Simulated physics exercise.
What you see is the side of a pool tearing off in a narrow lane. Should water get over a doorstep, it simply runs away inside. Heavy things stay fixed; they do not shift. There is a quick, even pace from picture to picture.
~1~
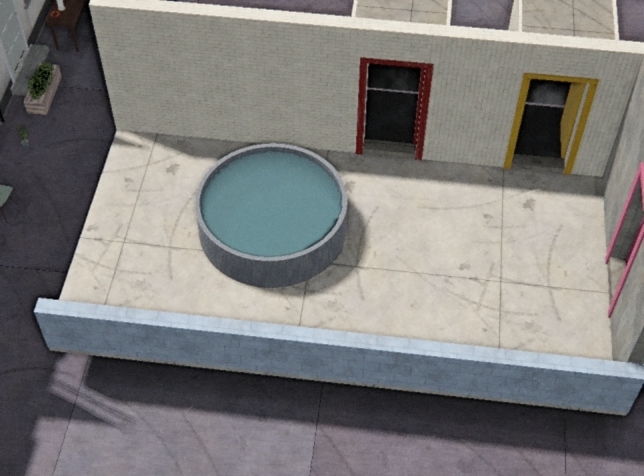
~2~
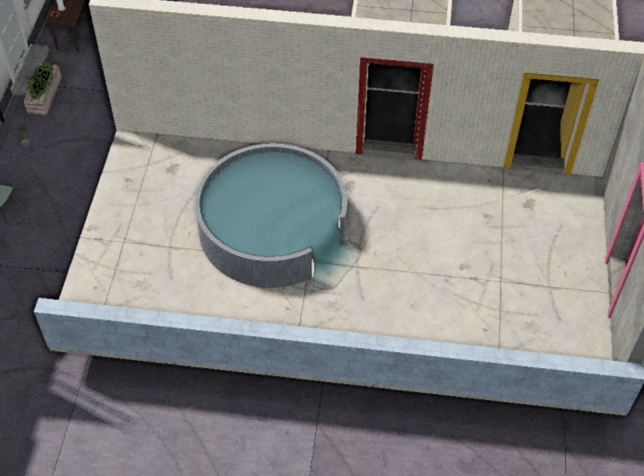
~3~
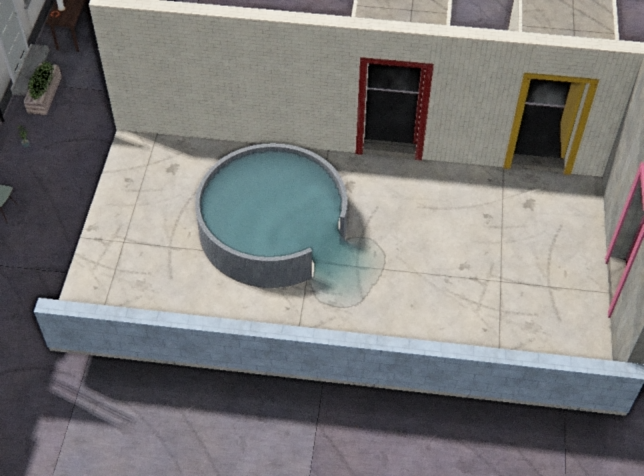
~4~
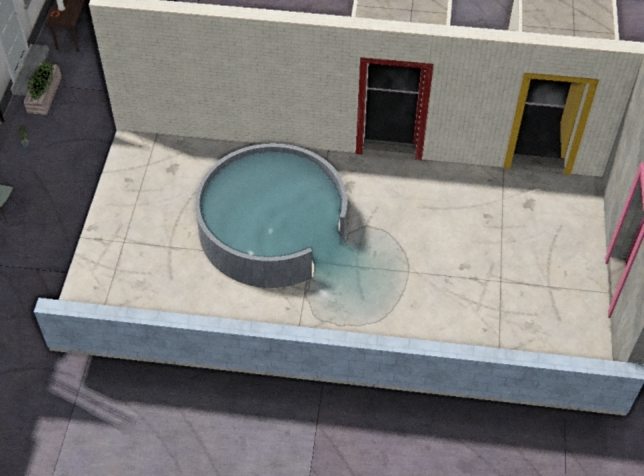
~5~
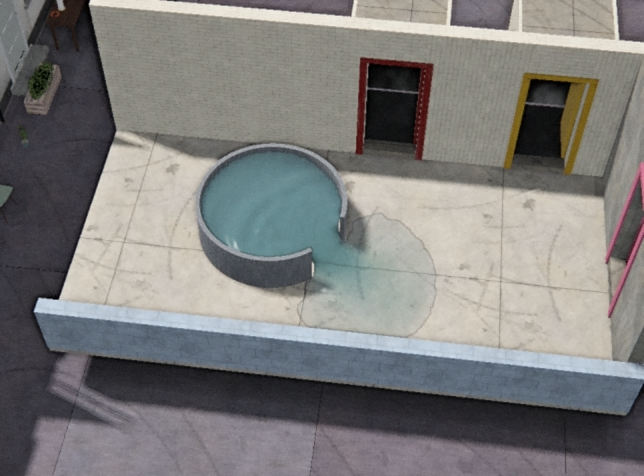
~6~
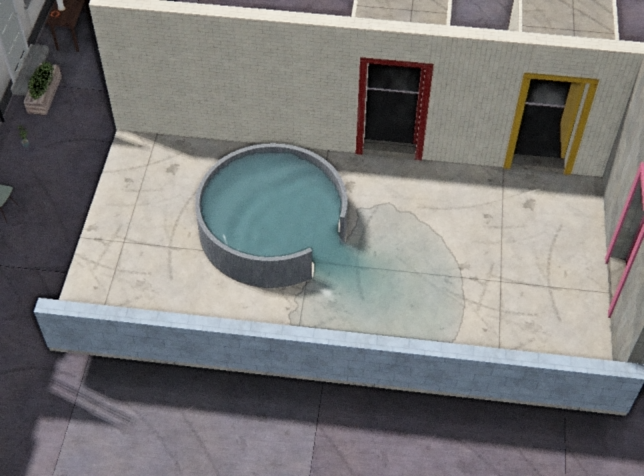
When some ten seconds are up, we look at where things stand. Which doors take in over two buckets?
The red door will let through no more than two buckets; the pink door will let through no more than two buckets; the yellow door will let through over two buckets.
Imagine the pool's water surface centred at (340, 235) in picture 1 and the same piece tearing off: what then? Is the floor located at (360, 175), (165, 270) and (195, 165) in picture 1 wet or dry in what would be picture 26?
Bone-dry, bone-dry, bone-dry.
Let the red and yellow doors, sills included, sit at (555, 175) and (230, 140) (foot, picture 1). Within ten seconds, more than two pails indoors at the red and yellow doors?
Lab note - red door overshoots, yellow door stays within.
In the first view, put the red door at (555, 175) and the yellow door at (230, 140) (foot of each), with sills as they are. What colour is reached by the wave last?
Result: The yellow one.
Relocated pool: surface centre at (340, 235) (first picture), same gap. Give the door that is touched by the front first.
Answer: The pink-painted one.
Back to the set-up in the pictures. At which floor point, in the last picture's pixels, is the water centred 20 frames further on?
About (385, 267) in the last view.
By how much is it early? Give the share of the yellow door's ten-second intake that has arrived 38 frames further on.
Something like 55 in a hundred.
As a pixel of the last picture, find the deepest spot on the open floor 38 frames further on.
At about (601, 182).
A moment on, water covers 30 % of the floor; the red door not reached, the pink door not reached, the yellow door not reached.
Next, water covers 45 % of the floor; the red door not reached, the pink door wet at the sill, nothing in, the yellow door not reached.
Then, water covers 50 % of the floor; the red door not reached, the pink door wet at the sill, nothing in, the yellow door wet at the sill, nothing in.
Later, water covers 70 % of the floor; the red door wet at the sill, nothing in, the pink door wet at the sill, nothing in, the yellow door over two buckets in.
In the end, water covers 90 % of the floor; the red door wet at the sill, nothing in, the pink door wet at the sill, nothing in, the yellow door far over two buckets in.
